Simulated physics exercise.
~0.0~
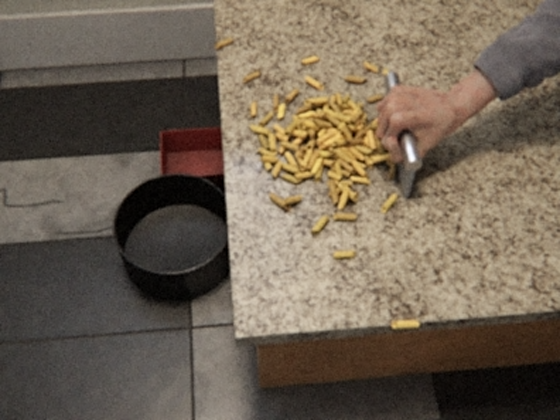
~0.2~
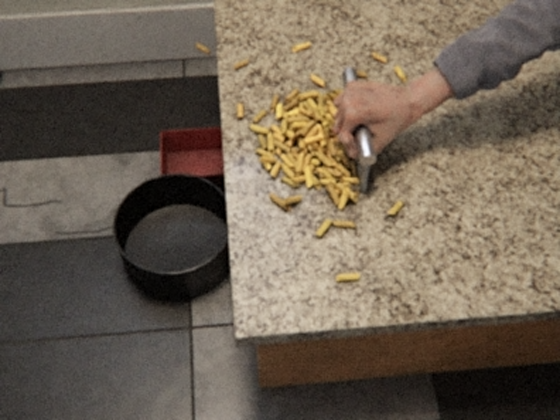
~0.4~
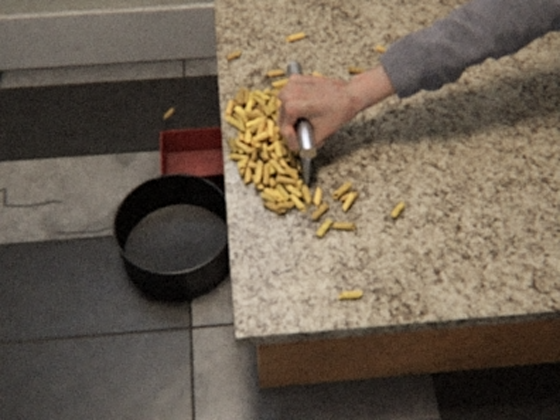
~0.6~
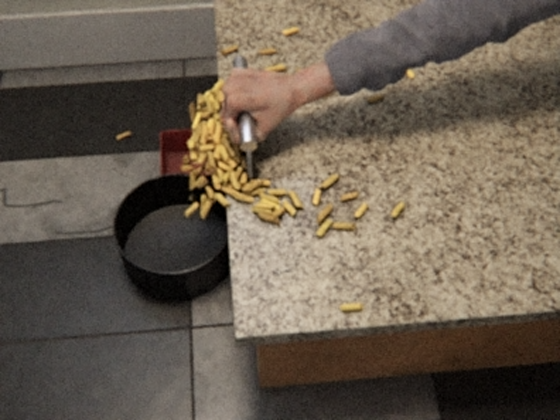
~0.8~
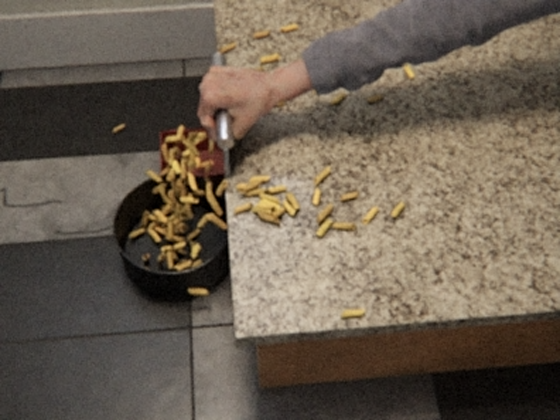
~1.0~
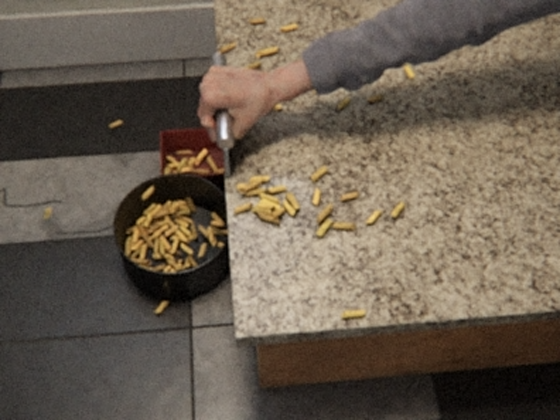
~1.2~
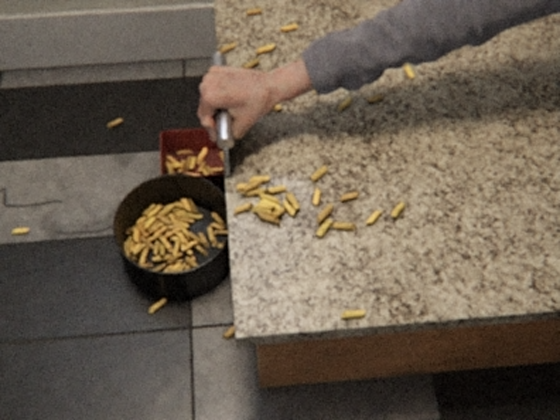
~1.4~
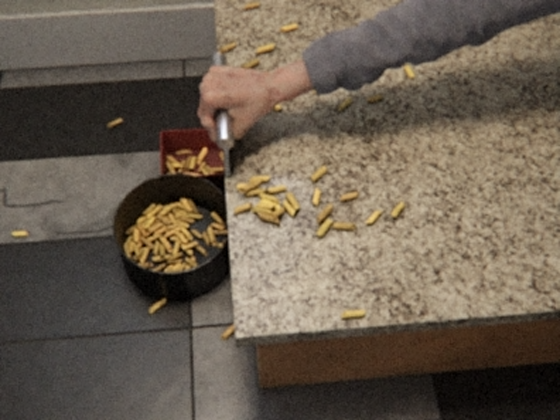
On a speckled countertop, a hand with a scraper pushes spilt pasta left over the edge, mostly into a black pot below.
